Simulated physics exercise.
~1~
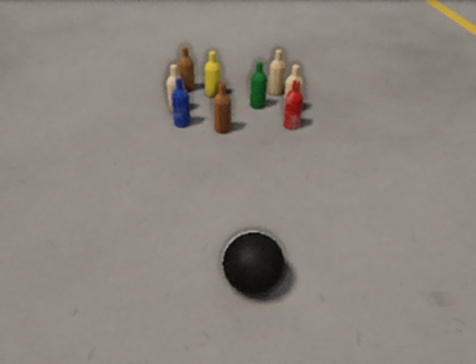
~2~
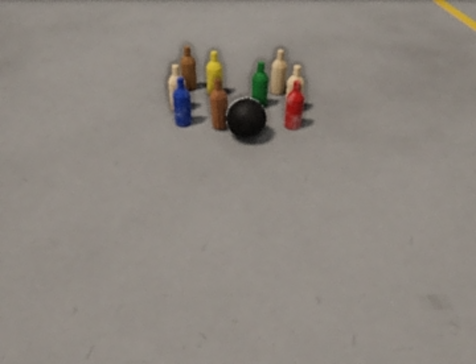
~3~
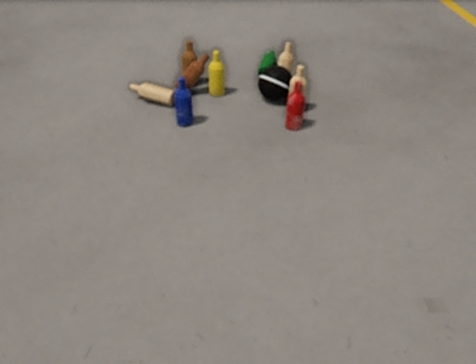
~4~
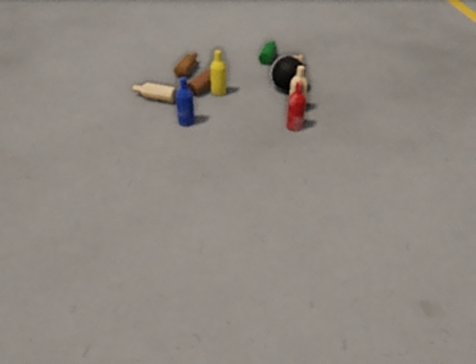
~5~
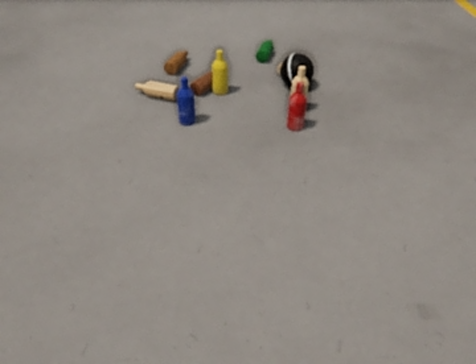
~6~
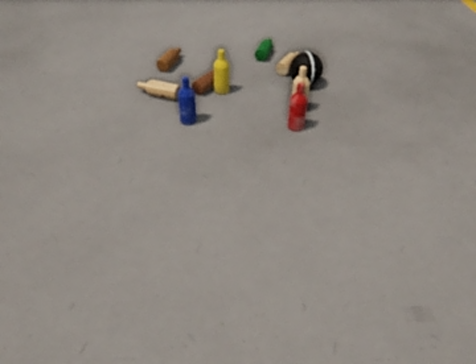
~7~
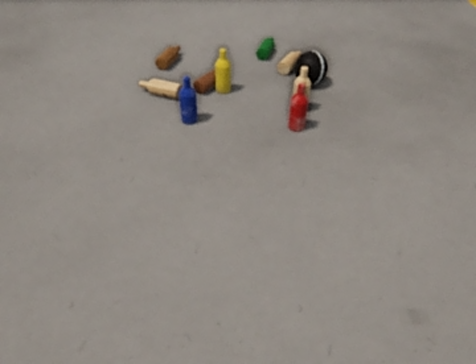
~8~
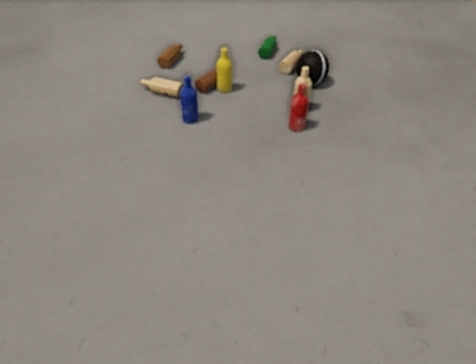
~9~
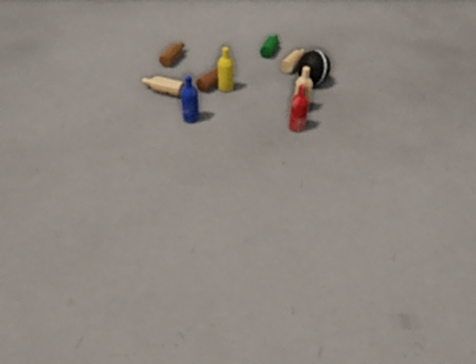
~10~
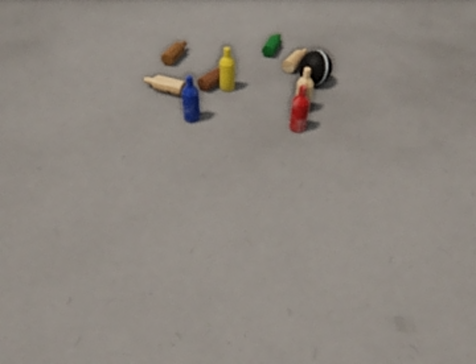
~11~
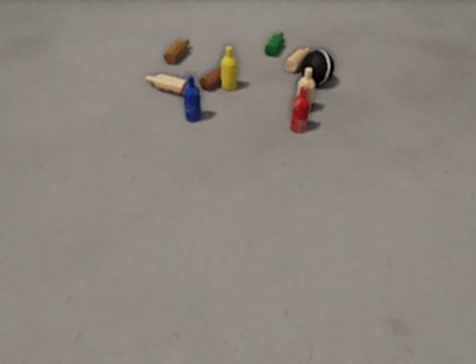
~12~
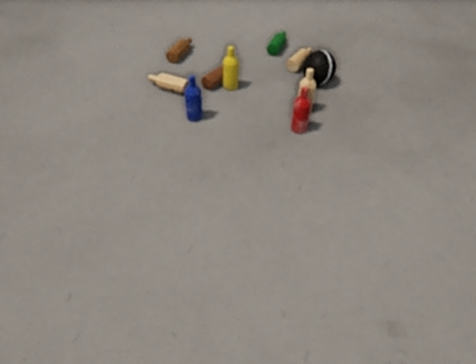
A black ball rolls across a grey floor, seen from above at an angle, towards a cluster of bottle-shaped skittles in brown, yellow, green, cream, blue and red. It moves away from the viewer and strikes the brown skittle at the front, then pushes on into the right side of the group. Both brown skittles, a cream one on the left, the green one and a cream one at the back right topple. The ball edges right and slows beside the fallen cream skittle. At the end, the blue, yellow, red and one cream skittle still stand among the five fallen.
